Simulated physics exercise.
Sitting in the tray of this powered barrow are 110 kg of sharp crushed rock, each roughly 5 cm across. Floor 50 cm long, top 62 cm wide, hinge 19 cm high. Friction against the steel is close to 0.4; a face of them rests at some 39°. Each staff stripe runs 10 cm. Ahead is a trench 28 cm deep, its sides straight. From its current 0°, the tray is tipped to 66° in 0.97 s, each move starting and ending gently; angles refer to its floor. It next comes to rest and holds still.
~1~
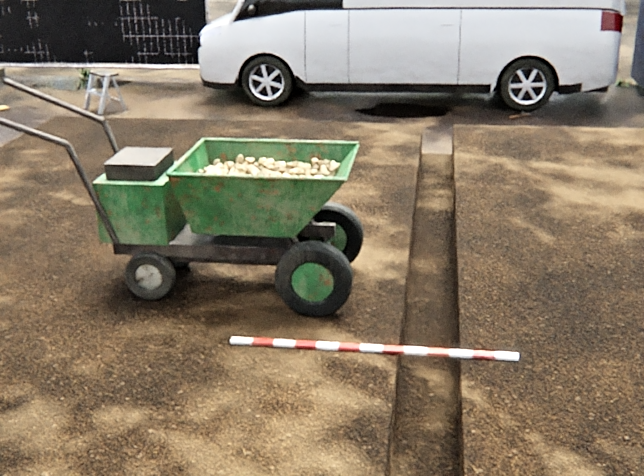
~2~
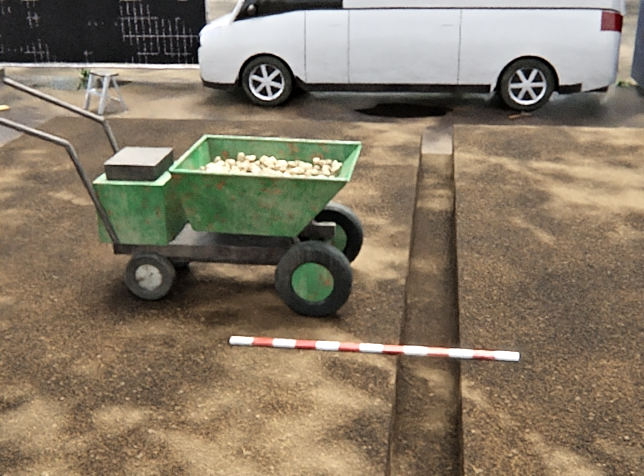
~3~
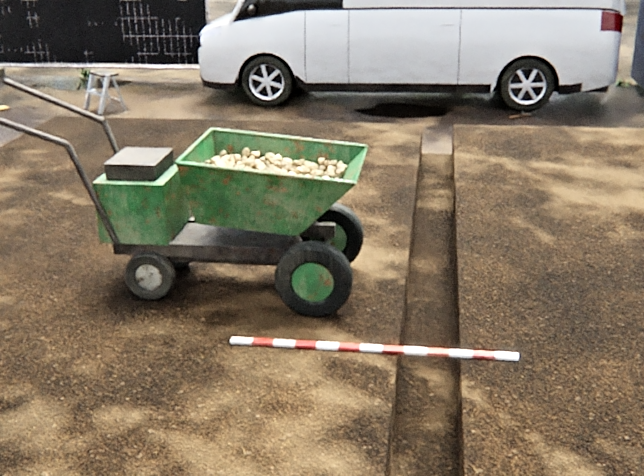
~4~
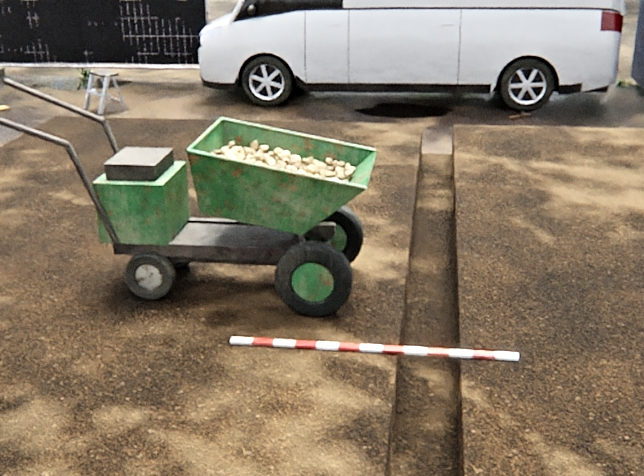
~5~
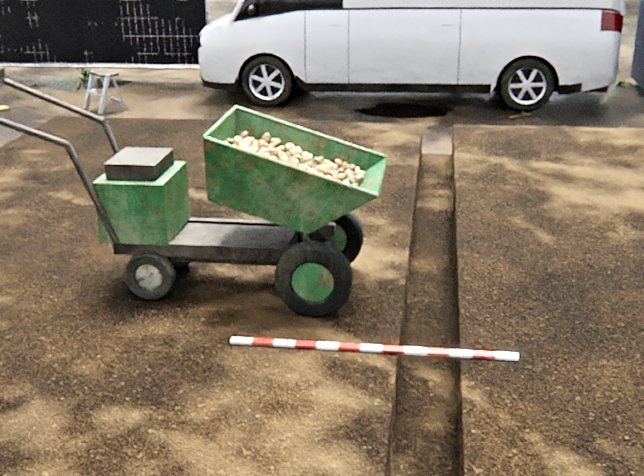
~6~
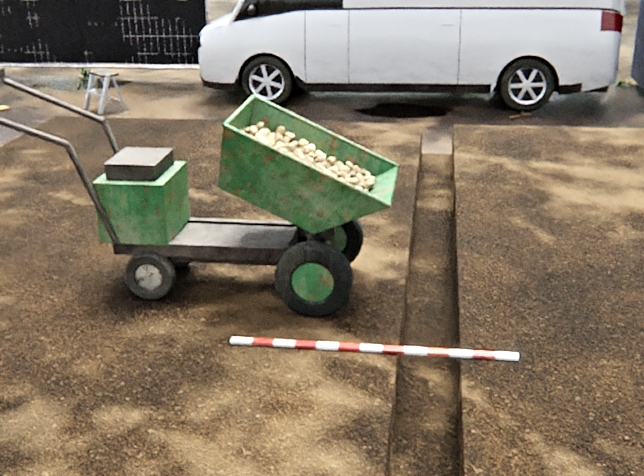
A green powered barrow loaded with pale stones stood still beside a narrow trench while its tray gradually tilted toward the right, its back end rising, with a white van parked behind.
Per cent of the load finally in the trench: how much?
Approx. 39 %.
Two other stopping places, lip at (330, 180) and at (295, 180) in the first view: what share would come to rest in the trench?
First place: Near 50%; second place: Near 55%.
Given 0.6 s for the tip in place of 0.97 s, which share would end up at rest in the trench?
It'd be some 30 per cent.
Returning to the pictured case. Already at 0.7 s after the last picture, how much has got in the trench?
About 10%.
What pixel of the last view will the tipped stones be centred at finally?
(452, 326).
Then, 0.3 s after the last picture the floor is at 56°, 100 % in the tray; the foremost stones are at (407, 219).
Then, 0.7 s after the last picture the floor is at 66°, 90 % in the tray, 8 % in the trench, 2 % past the trench; the foremost stones are at (468, 274).
Then, 1.0 s after the last picture the floor is at 66°, 60 % in the tray, 15 % in the trench, 26 % past the trench; the foremost stones are at (555, 310).
Then, 3.0 s after the last picture the floor is at 66°, 35 % in the tray, 39 % in the trench, 26 % past the trench; the foremost stones are at (584, 311).
